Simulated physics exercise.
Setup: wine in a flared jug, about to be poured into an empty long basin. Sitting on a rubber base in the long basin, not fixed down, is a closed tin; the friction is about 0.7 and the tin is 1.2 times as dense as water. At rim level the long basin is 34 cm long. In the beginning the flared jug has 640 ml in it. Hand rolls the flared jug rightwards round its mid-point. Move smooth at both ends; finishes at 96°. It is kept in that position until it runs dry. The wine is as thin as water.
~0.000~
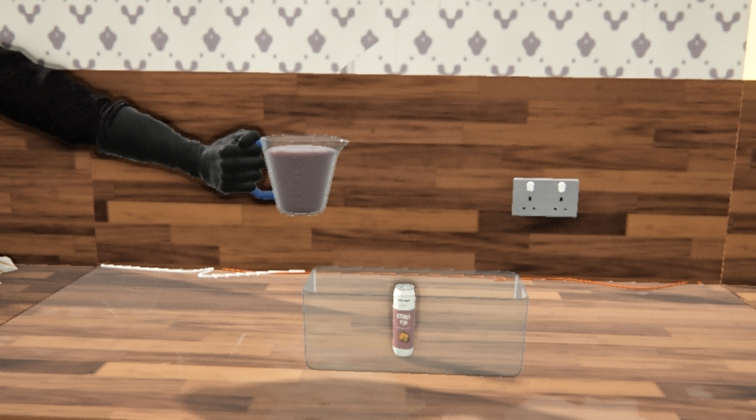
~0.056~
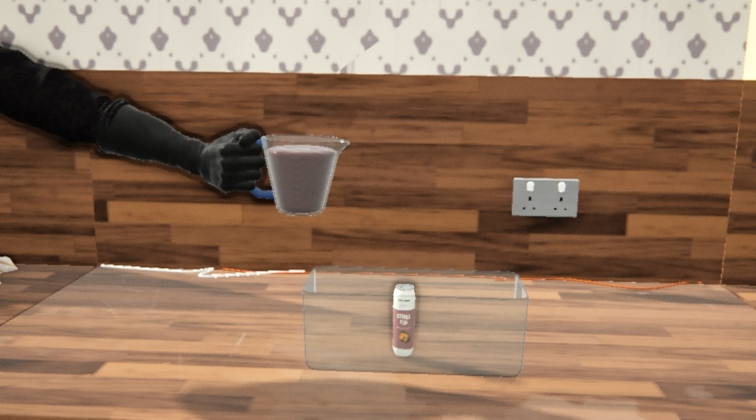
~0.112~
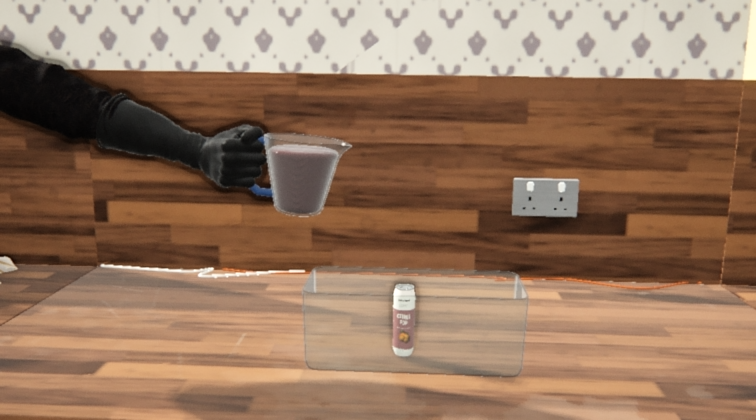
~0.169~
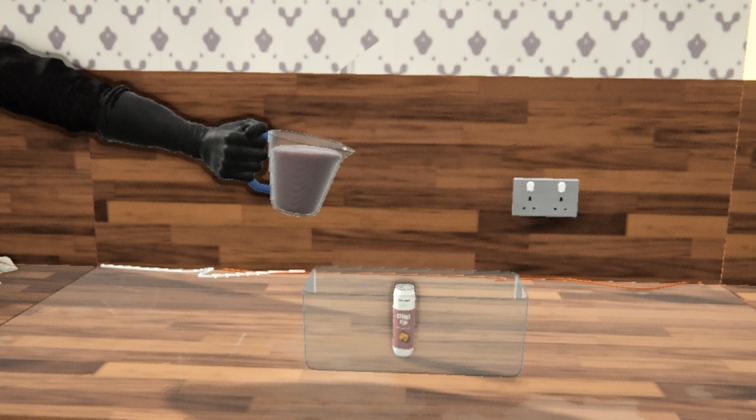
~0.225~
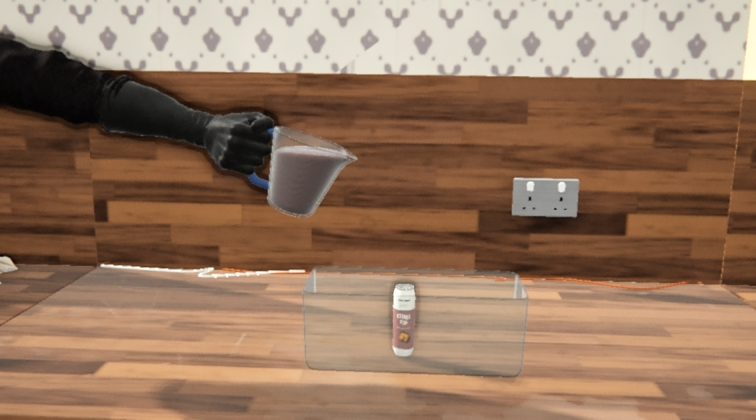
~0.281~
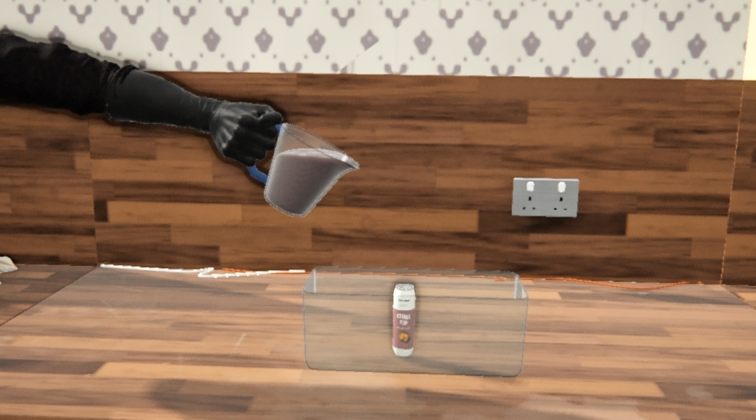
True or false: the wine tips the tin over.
True.
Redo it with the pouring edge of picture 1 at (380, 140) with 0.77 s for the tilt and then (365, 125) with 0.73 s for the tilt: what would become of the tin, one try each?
First it stays on its base; then it stays on its base.
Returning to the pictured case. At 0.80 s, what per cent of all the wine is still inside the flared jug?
Close to 12 percent of the whole amount.
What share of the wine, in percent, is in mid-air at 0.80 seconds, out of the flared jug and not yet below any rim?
In-air share: About 18 %.
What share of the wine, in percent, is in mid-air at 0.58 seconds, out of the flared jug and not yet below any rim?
Around 30 in a hundred.
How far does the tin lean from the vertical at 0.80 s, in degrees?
0°.
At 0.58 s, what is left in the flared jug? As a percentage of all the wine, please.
Still held: Roughly 52 % of the total.
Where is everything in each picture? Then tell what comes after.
In the first picture, tilt 0°; pouring edge (349, 141); surface from (267, 149) to (338, 150); the long basin's rim runs from (309, 280) to (522, 286); the tin's top is at (405, 290).
In the second picture, tilt 1°; pouring edge (350, 142); surface from (268, 149) to (338, 151).
In the third picture, tilt 5°; pouring edge (352, 145); surface from (269, 148) to (339, 152).
In the fourth picture, tilt 11°; pouring edge (354, 151); surface from (273, 147) to (343, 154).
In the fifth picture, tilt 19°; pouring edge (357, 158); surface from (275, 151) to (349, 156).
In the sixth picture, tilt 28°; pouring edge (359, 168); surface from (277, 155) to (355, 161); 1 per cent is over the edge.
By 0.58 s the tilt is 82° and 53 per cent is still to pour; the tin stands where it began.
By 0.80 s the tilt is 96° and 11 per cent is still to pour; the tin stands 2 cm from where it began.
By 1.02 s the tilt is 96° and 1 per cent is still to pour; the tin leans 25°.
By 1.27 s the tilt is 96° and 0 per cent is still to pour; the tin lies on its side.
At rest the tin lies on its side.
